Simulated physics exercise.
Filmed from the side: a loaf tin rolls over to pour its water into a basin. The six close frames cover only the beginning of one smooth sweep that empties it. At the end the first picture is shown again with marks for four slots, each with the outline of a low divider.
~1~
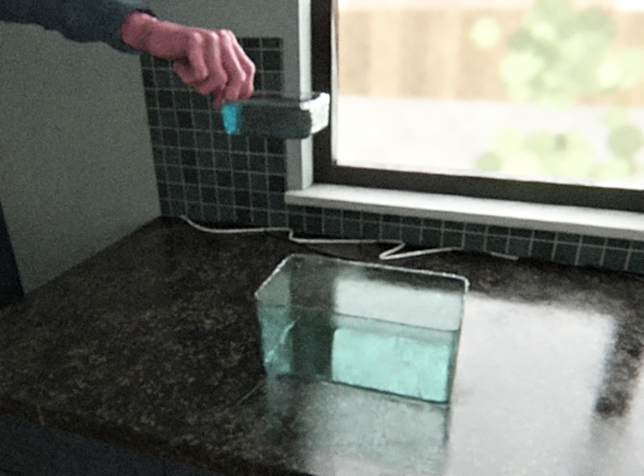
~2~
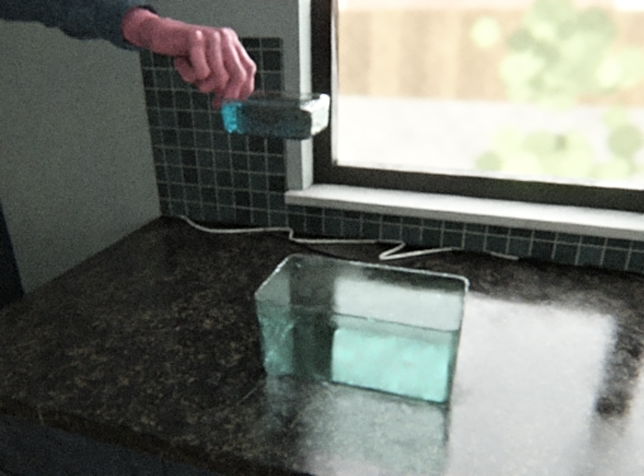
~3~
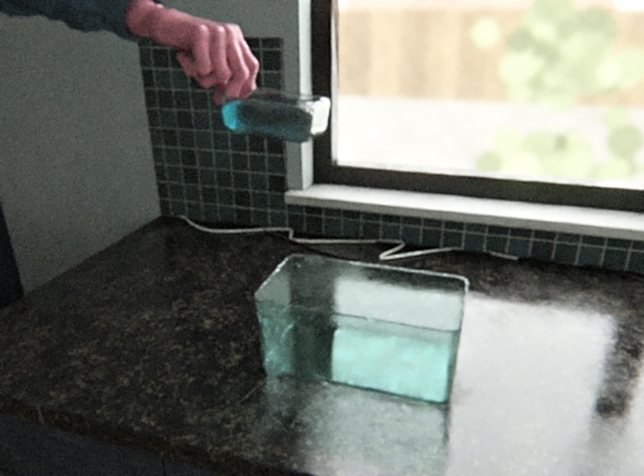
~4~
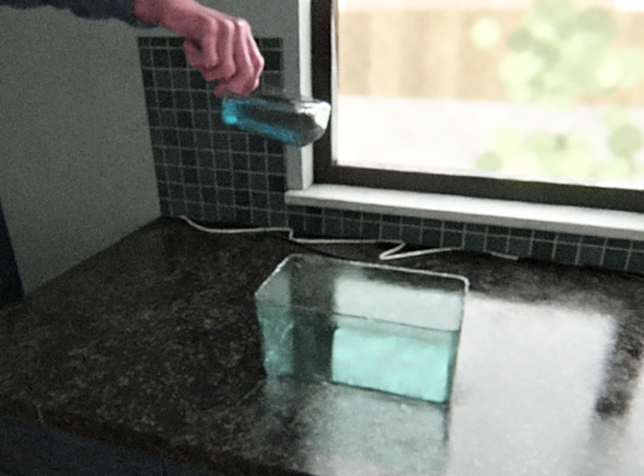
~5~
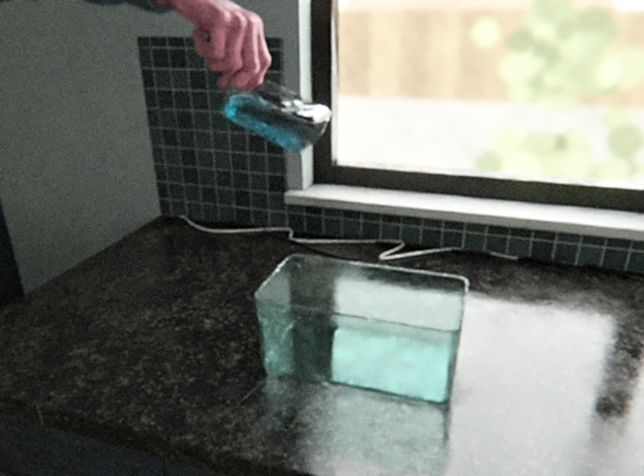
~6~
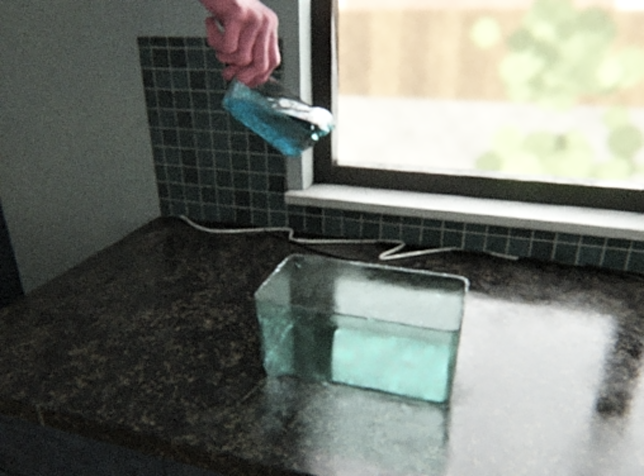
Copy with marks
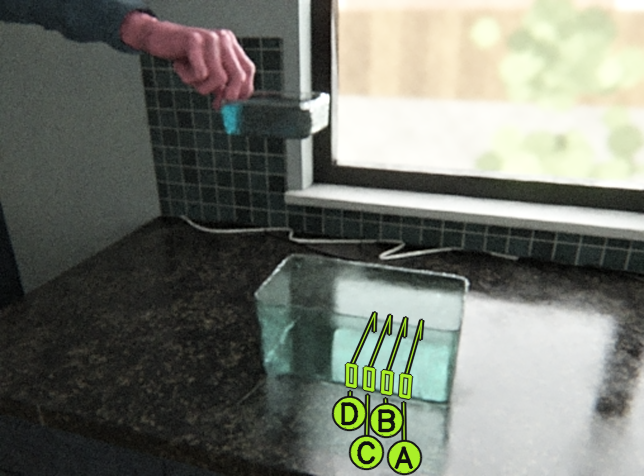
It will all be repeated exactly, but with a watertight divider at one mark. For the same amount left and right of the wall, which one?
Best: C.
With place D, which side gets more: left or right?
The right side.
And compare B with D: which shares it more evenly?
The answer is D.
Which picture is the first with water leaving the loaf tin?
In picture 5.
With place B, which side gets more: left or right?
The left side.
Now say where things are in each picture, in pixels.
Upright, lip at (319, 98); basin from (262, 364) to (451, 402); nothing has left yet.
Upright, lip at (319, 99); nothing has left yet.
Tipped about 6°, lip at (320, 103); nothing has left yet.
Tipped about 13°, lip at (321, 109); nothing has left yet.
Tipped about 22°, lip at (321, 117); water is over the lip, down to (321, 117).
Tipped about 33°, lip at (320, 126); water is over the lip, down to (324, 132).
On the marked copy, A at (403, 402); B at (385, 399); C at (367, 395); D at (350, 391).
With A, about 84 % ends left of the wall and 10 % right of it; 6 % is lost outside.
With B, about 89 % ends left of the wall and 7 % right of it; 4 % is lost outside.
With C, about 54 % ends left of the wall and 43 % right of it; 3 % is lost outside.
With D, about 27 % ends left of the wall and 69 % right of it; 4 % is lost outside.
